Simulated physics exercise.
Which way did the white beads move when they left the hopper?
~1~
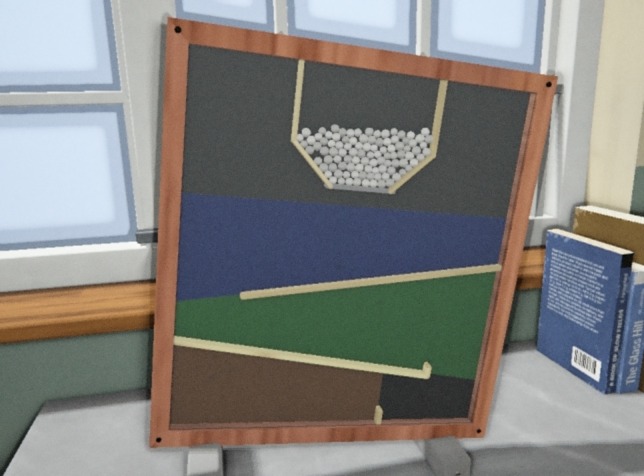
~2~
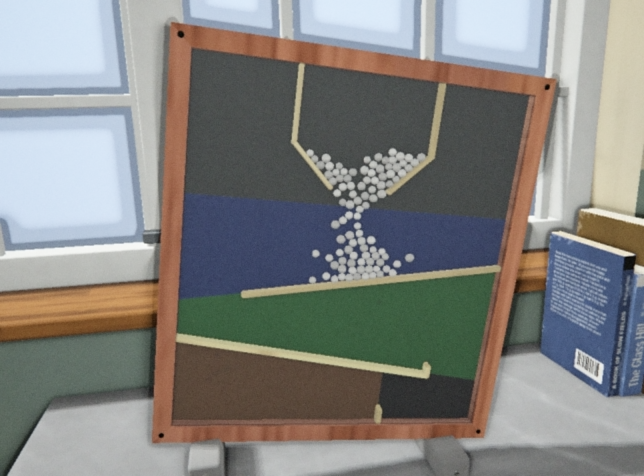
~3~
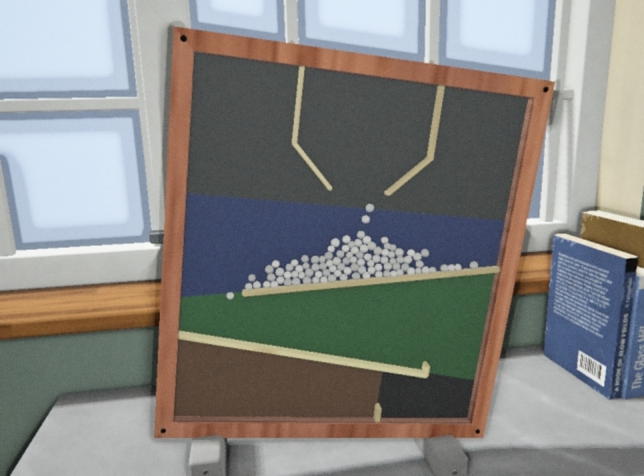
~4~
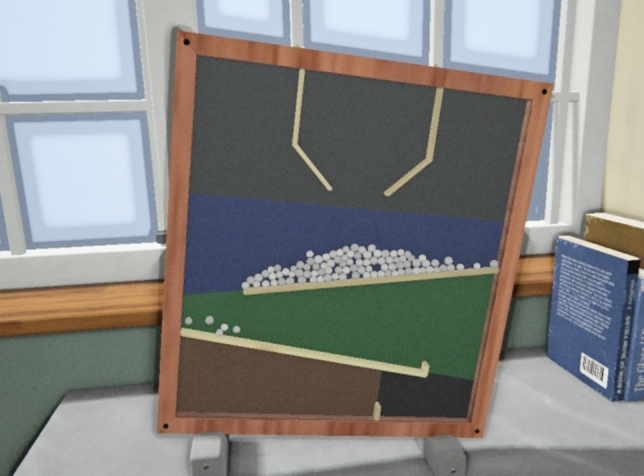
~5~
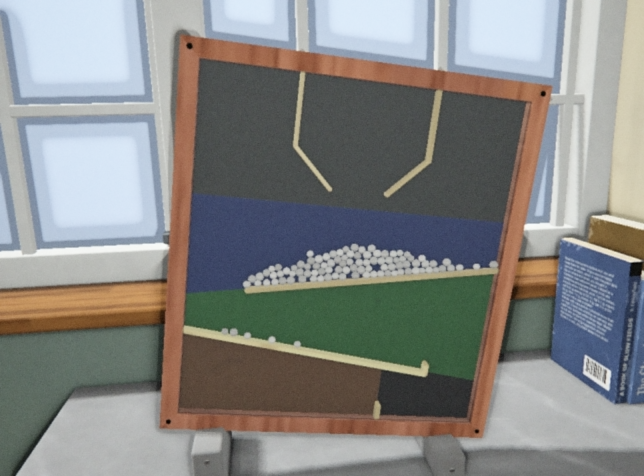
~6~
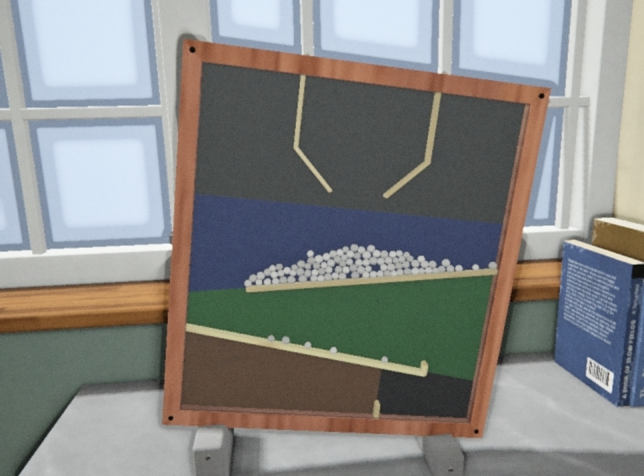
They moved down, dropping through the gap at the bottom of the hopper onto the sloping ledge.
Small white beads poured down from the open hopper inside a framed board and heaped up on the sloping ledge in the blue section, then a few spilled off its left end and rolled right along the green section's lower ledge, while most stayed piled above.
